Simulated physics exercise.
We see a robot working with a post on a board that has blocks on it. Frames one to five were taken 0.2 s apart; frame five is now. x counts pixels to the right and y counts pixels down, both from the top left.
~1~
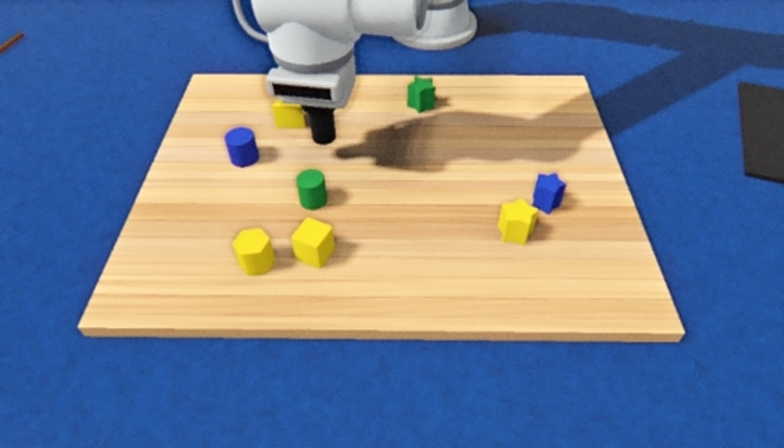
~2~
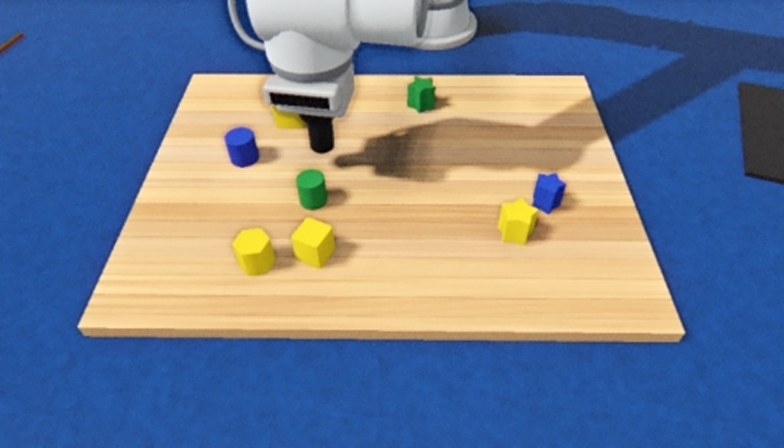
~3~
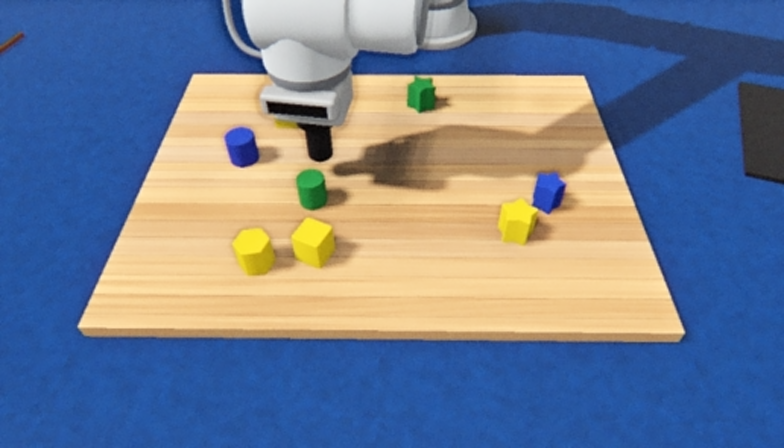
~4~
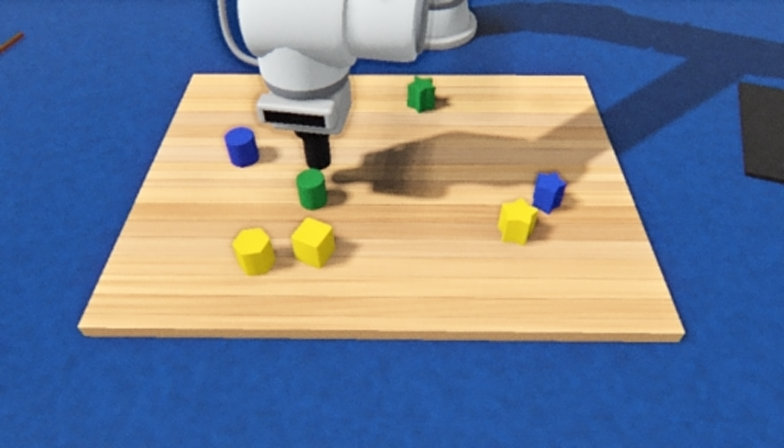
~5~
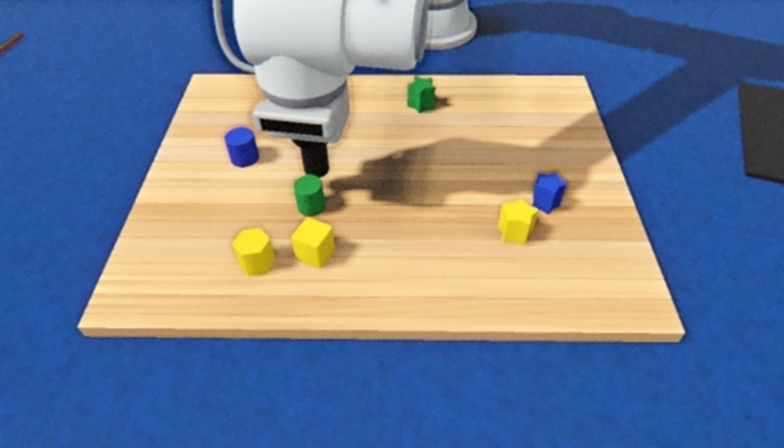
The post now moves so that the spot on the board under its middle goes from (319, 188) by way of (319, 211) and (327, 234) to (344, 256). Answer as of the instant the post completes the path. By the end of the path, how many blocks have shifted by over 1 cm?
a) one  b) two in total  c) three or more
The correct letter is b.
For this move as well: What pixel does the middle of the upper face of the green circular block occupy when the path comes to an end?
It sits at (293, 217).
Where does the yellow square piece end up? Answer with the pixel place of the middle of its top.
Around pixel (314, 247).
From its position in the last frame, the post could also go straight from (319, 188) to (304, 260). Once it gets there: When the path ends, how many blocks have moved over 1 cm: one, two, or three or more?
I'm going with three or more.
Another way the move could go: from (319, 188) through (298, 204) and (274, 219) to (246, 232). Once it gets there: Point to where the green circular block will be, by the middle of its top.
In the picture, it is at (289, 210).
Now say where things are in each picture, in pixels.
The first frame shows post tip (324, 139); block tops, yellow hexagonal block (251, 240); green circular block (310, 178); yellow square piece (312, 231).
The second frame shows post (323, 147); blocks unchanged.
The third frame shows post (321, 155); blocks unchanged.
The fourth frame shows post (319, 163); blocks unchanged.
The fifth frame shows post (317, 171); yellow hexagonal block (251, 240); green circular block (308, 184); yellow square piece (312, 231).
The first path, step by step. One third of the way, post (316, 194); green circular block (299, 207).
Two thirds of the way, post (325, 218); green circular block (293, 217); yellow square piece (313, 234).
At the end, post (342, 240); yellow hexagonal block in place; green circular block (293, 217); yellow square piece (314, 247), turned 30° clockwise.
